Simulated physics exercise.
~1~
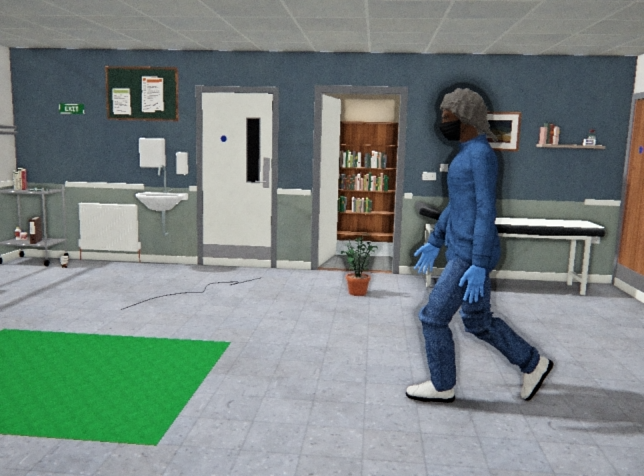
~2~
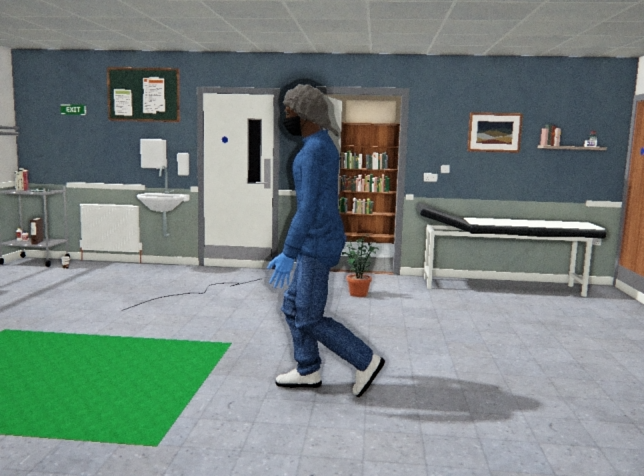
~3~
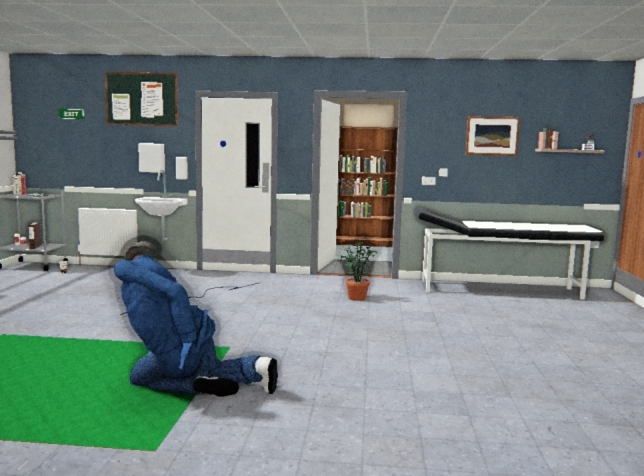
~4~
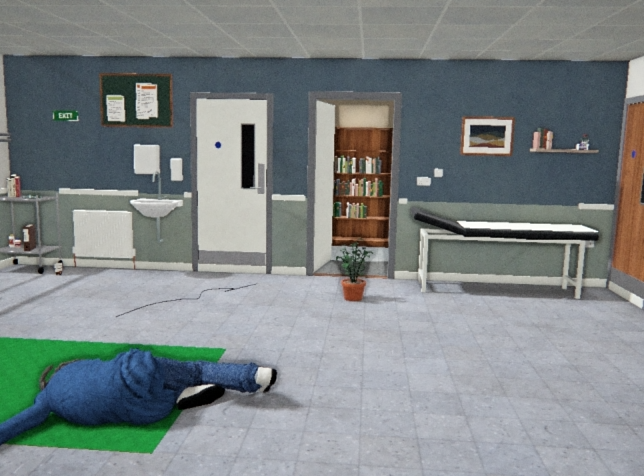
A clinic room with blue and green walls is seen from the side by a slightly swaying camera. A green mat lies on the pale tiled floor at the left, with a sink and a white door behind, a potted plant before an open bookcase doorway, and a black-topped couch at the right. A person in blue scrubs, gloves and a dark mask walks left across the room toward the mat. At its edge the person folds down onto bent legs, then topples forward and ends lying on the mat, hips past its near edge, feet sticking out onto the tiles.
